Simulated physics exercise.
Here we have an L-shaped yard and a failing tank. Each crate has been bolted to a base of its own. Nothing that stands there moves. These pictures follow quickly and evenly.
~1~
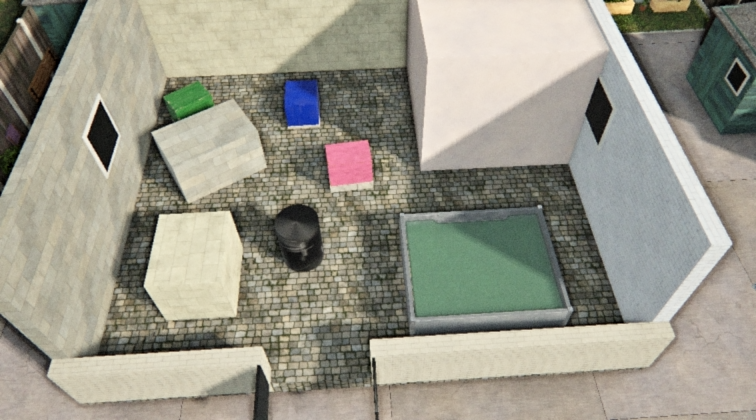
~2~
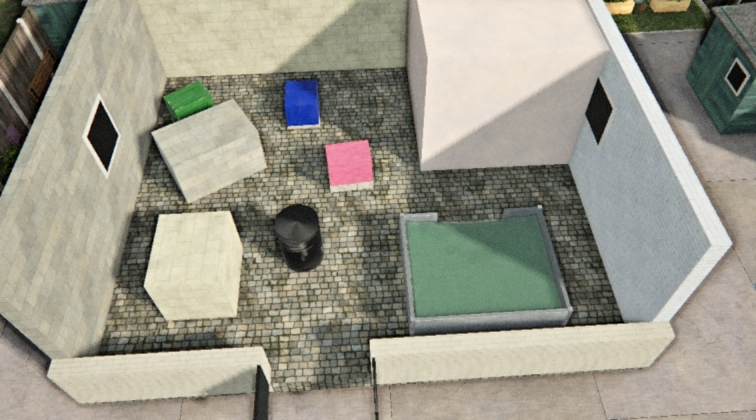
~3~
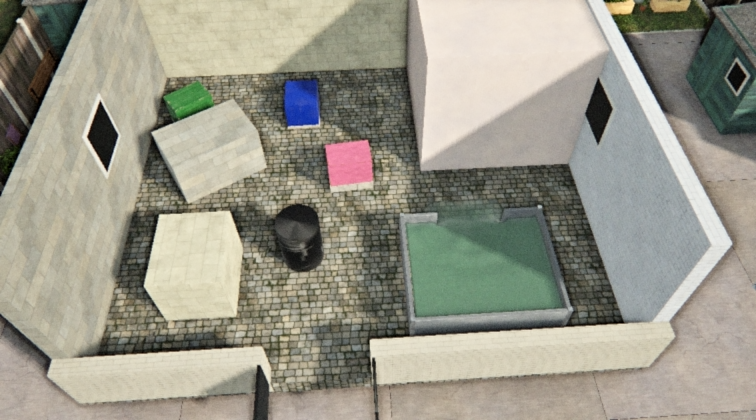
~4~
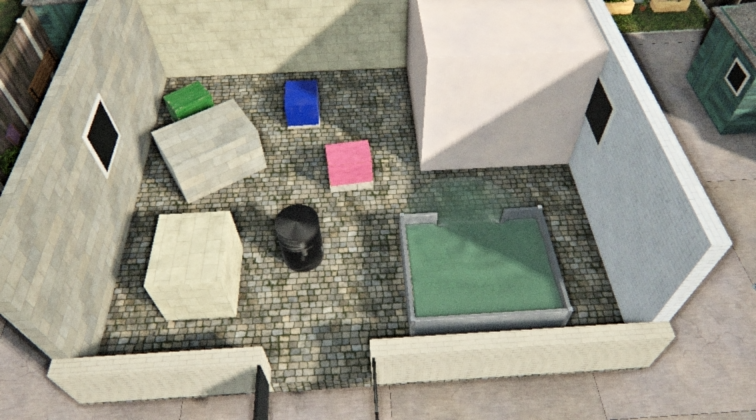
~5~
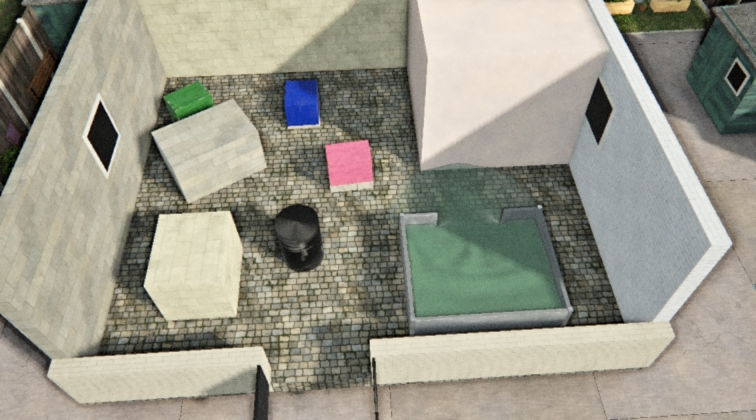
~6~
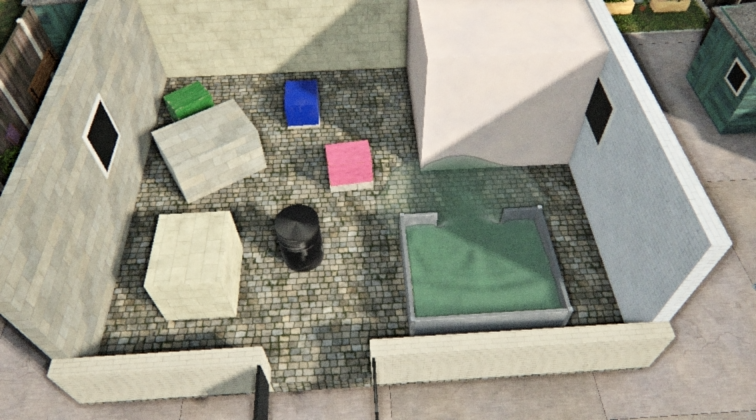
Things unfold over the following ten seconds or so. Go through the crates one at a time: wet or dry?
Crate by crate: Blue crate wet, pink crate wet, green crate dry.
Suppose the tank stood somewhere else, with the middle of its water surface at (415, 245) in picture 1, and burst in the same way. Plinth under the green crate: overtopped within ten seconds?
I reckon the green crate is overrun.
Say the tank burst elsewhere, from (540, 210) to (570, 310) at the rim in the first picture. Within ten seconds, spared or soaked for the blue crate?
As it turns out, the blue one stays unwetted.
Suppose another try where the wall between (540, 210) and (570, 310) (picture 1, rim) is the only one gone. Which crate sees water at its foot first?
That would be the pink crate.
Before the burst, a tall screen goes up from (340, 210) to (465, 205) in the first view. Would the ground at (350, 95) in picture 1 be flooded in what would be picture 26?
My call: Spared.
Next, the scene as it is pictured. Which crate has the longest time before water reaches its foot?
Pick: The one in green.
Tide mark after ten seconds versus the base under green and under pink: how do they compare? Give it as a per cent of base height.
About 70 percent and about 150 percent.
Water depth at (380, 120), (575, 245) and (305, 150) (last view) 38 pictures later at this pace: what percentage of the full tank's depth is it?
Some 4, 12 and 2 in a hundred.
A moment on, water covers 15 % of the floor; the blue crate not reached, the pink crate water round its plinth, the green crate not reached.
Next, water covers 25 % of the floor; the blue crate water round its plinth, the pink crate water round its plinth, the green crate not reached.
Then, water covers 45 % of the floor; the blue crate water round its plinth, the pink crate water round its plinth, the green crate not reached.
Later, water covers 75 % of the floor; the blue crate water round its plinth, the pink crate water round its plinth, the green crate water round its plinth.
In the end, water covers 100 % of the floor; the blue crate was topped, the pink crate was topped, the green crate stayed above the water.
